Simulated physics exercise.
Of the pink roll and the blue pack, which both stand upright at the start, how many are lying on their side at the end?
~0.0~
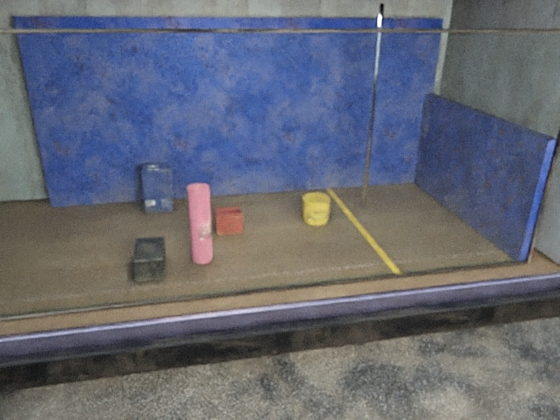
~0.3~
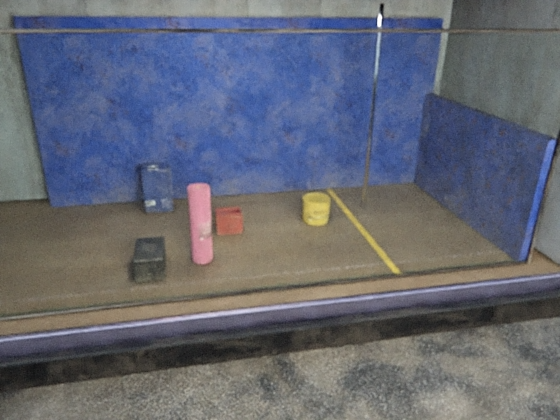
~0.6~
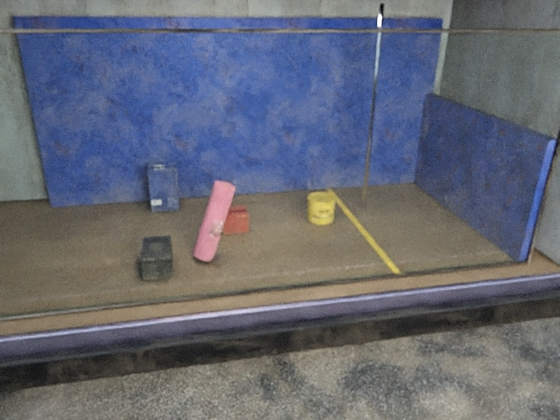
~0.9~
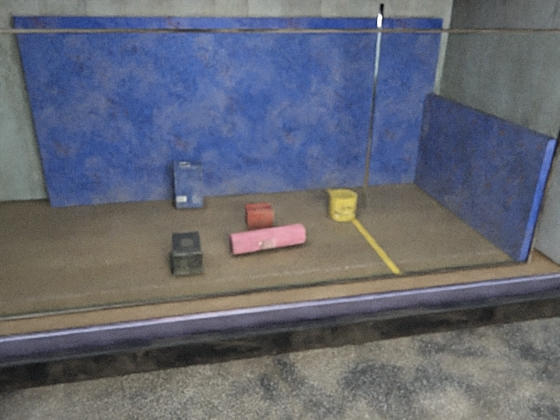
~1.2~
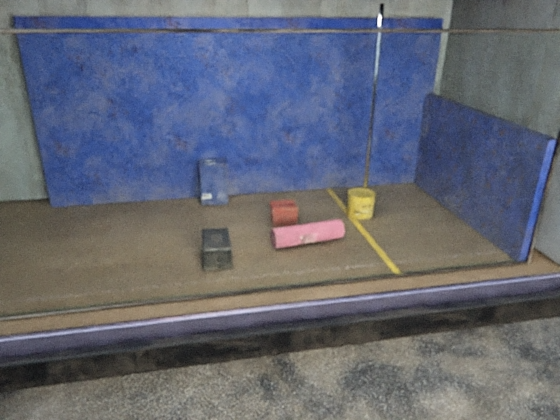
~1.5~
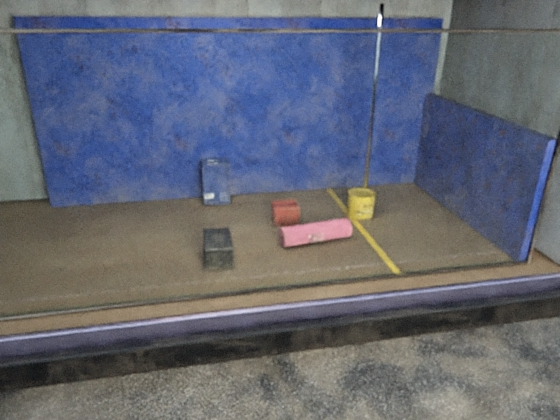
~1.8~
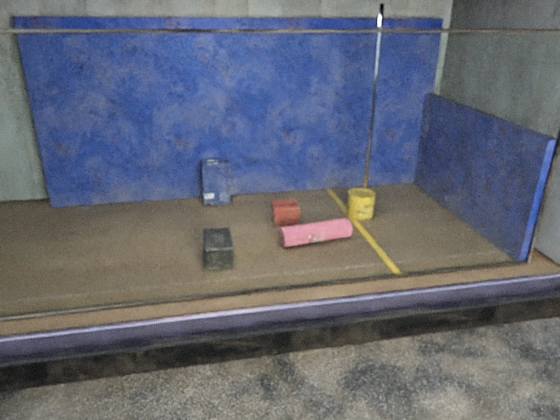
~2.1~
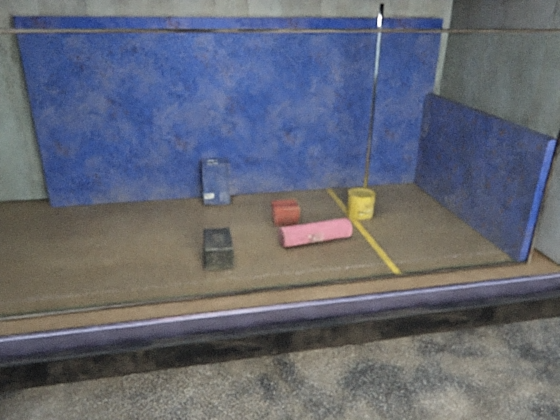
One of the two is lying on its side at the end, the pink roll, while the blue pack is still upright.
